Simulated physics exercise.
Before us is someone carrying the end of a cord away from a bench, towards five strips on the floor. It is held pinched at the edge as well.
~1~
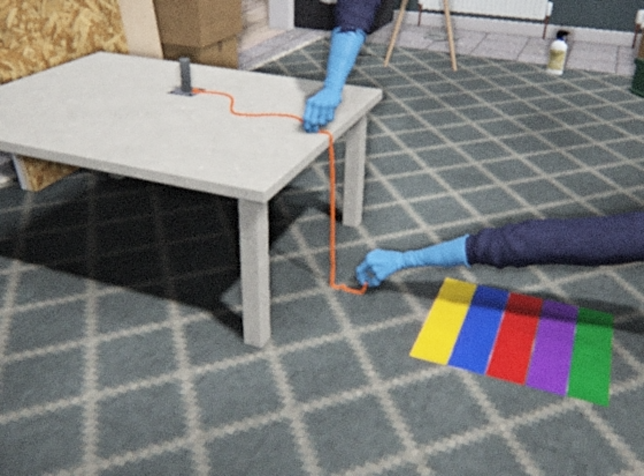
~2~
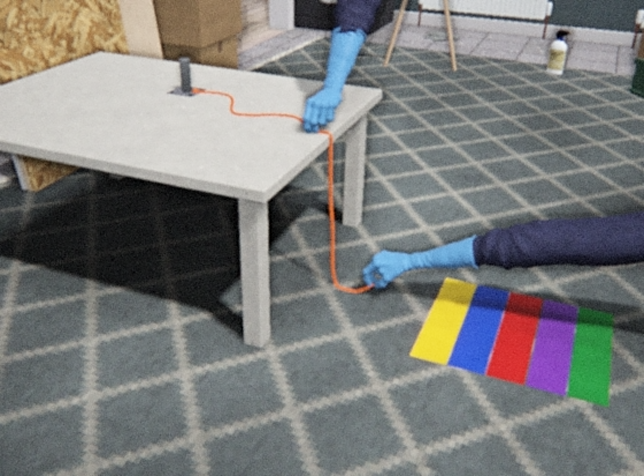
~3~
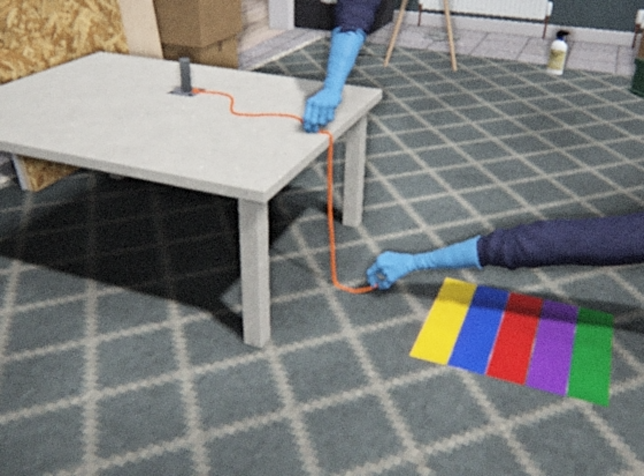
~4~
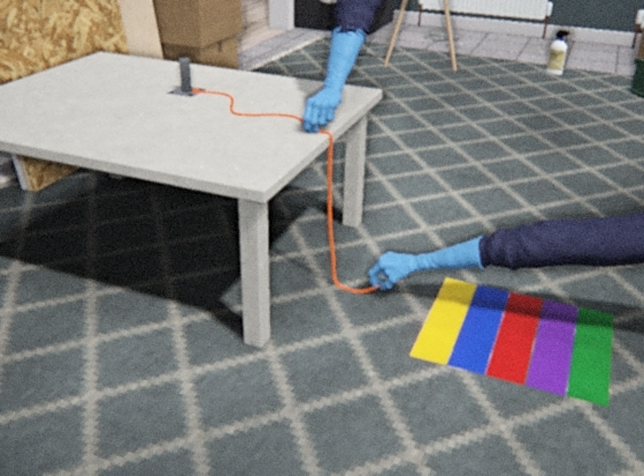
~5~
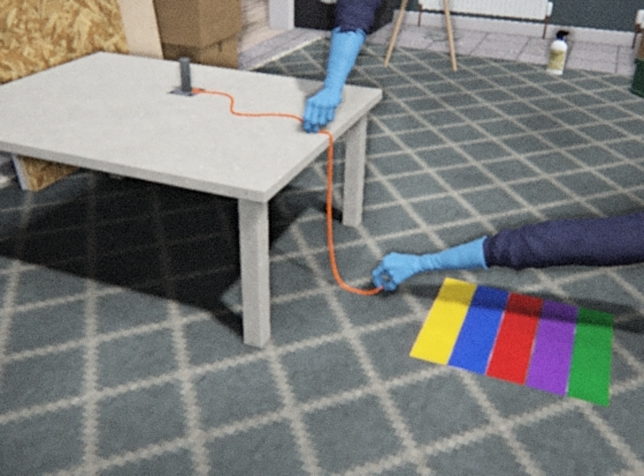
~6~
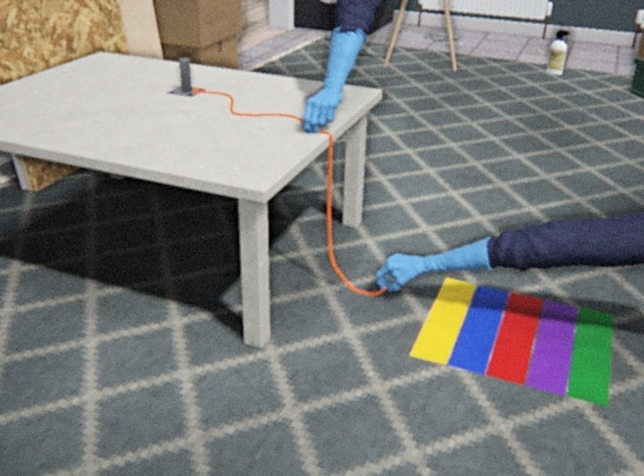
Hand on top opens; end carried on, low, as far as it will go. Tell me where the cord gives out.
It gives out over the red strip.
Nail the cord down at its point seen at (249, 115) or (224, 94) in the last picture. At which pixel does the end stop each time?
Respectively, (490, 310) and (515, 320).
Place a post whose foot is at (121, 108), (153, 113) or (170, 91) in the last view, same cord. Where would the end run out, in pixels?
First (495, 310), then (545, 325), and last (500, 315).
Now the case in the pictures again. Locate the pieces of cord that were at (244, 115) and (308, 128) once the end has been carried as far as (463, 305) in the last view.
First point (274, 114), second point (335, 143).
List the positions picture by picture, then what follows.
End (366, 283); yellow (435, 344); blue (471, 353); red (509, 363); purple (548, 373); green (590, 383), in the first picture.
End (373, 285); cord through (224, 94) (233, 113) (296, 118) (330, 147) (331, 211) (333, 273), in the second picture.
End (377, 285), in the third picture.
End (378, 286); cord through (224, 94) (233, 113) (296, 118) (330, 147) (330, 211) (334, 273), in the fourth picture.
End (383, 287), in the fifth picture.
End (386, 288); cord through (224, 94) (233, 113) (296, 118) (330, 147) (329, 211) (340, 274), in the sixth picture.
Soon after, end near (463, 305); over yellow.
Then, end near (501, 314); over blue.
At full stretch, end near (523, 319); over red. Over red.
